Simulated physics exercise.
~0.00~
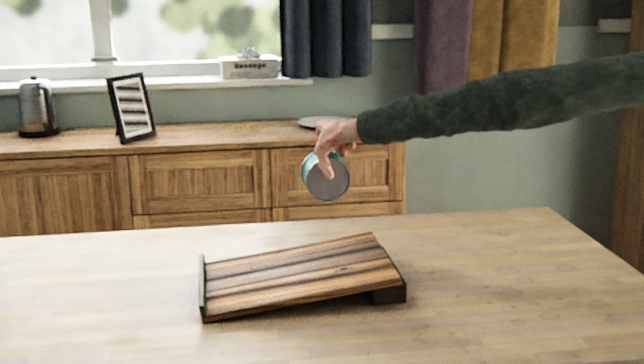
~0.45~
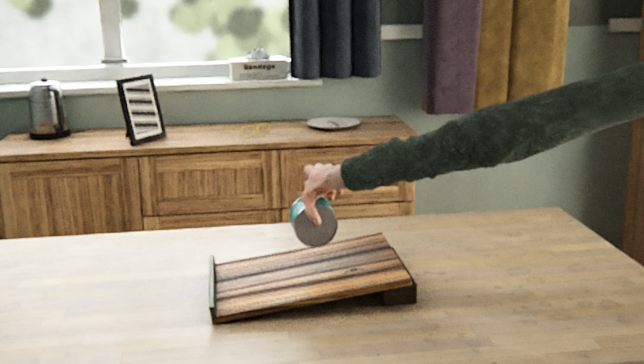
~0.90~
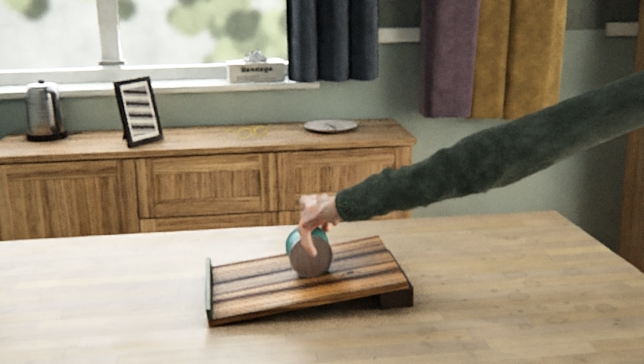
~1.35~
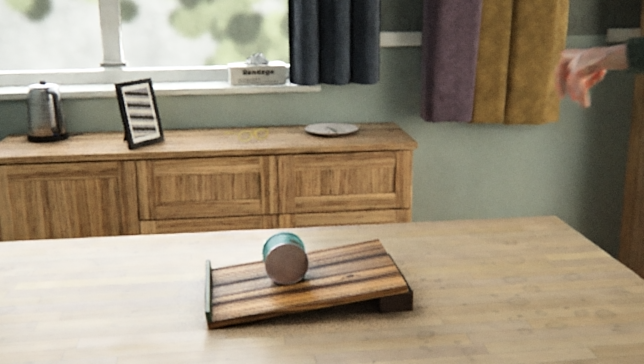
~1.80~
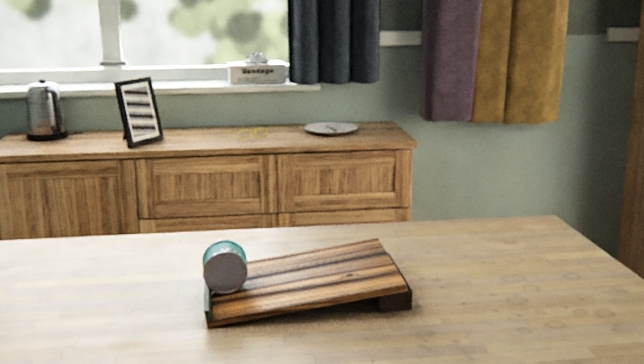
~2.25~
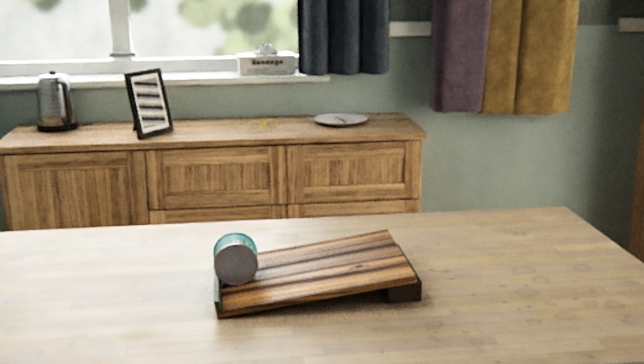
A turquoise tub with a grey face is held on its side by a hand in a dark green sleeve, reaching in from the right. Seen from slightly above by a gently swaying camera, a striped wooden board slopes down to the left on a pale wooden table, before a sideboard, a window and hanging curtains. The hand lowers the tub onto the middle of the board, lets go and draws back to the right. The tub rolls left down the slope. It ends resting at the board's low left end, against the raised edge.
